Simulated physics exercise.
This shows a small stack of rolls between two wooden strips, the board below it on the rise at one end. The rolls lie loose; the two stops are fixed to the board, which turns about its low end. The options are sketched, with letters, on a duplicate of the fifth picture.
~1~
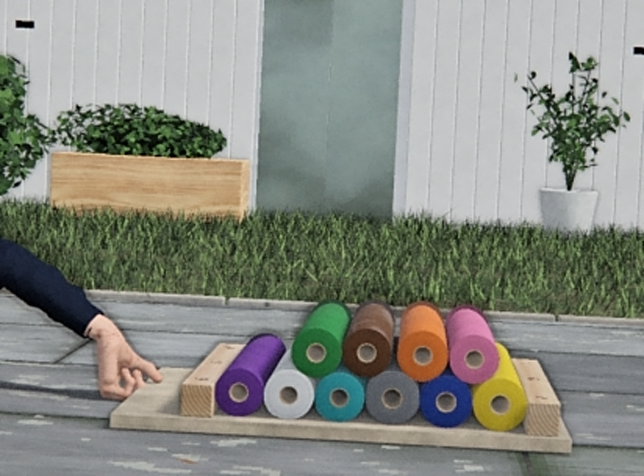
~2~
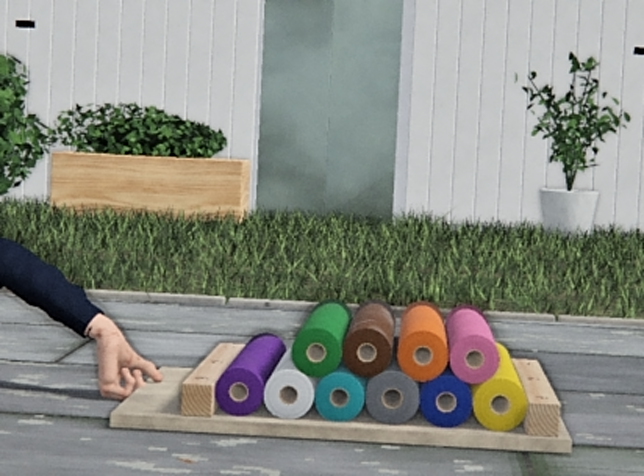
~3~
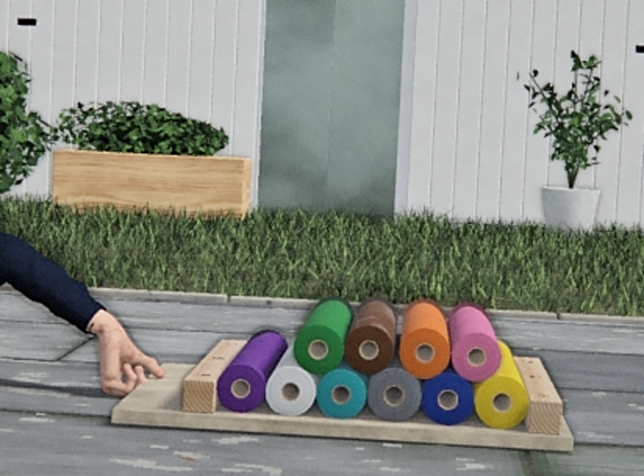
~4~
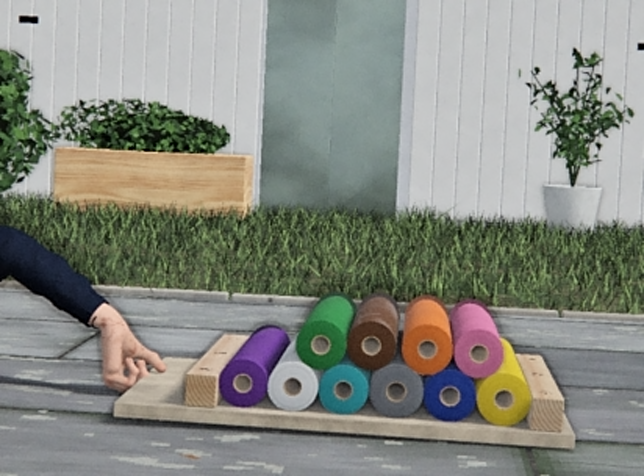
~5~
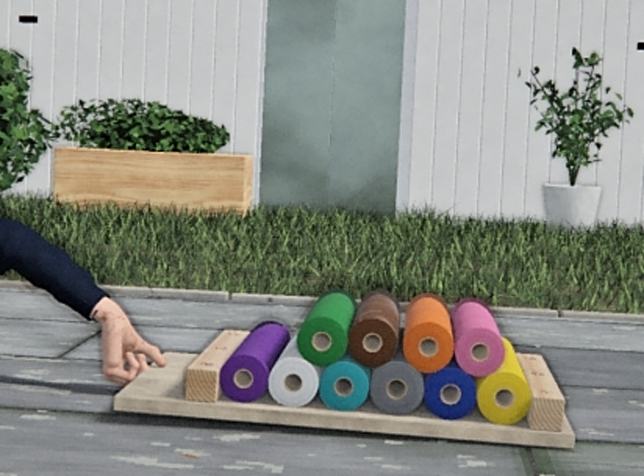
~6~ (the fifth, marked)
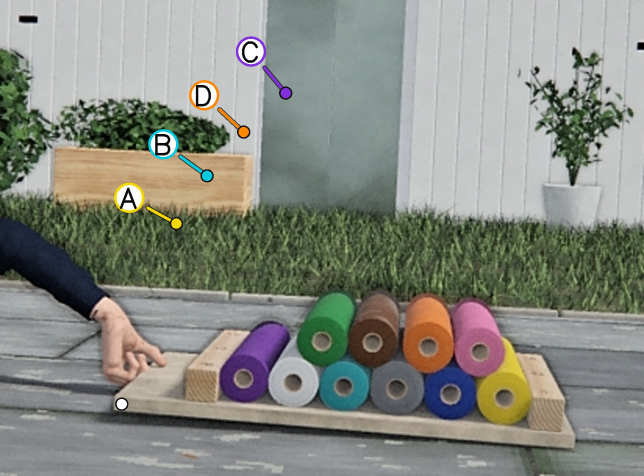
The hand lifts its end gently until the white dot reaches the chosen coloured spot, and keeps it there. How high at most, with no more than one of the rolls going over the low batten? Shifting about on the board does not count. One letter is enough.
At most to A.
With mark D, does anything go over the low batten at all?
At D: Yes.
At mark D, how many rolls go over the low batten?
The count is four.
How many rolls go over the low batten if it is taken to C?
At C the number is four.
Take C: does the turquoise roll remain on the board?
Yes, with C.
On the marked copy, A at (177, 223); B at (207, 176); C at (286, 93); D at (244, 132); the white dot at (122, 404).
With A. Early on, board at 16°.
Further on, board at 26°.
At the end, board at 26°, none over the low batten.
As for the rest, B four over the low batten (green, pink, brown, orange); C four over the low batten (green, pink, brown, orange); D four over the low batten (green, pink, brown, orange).
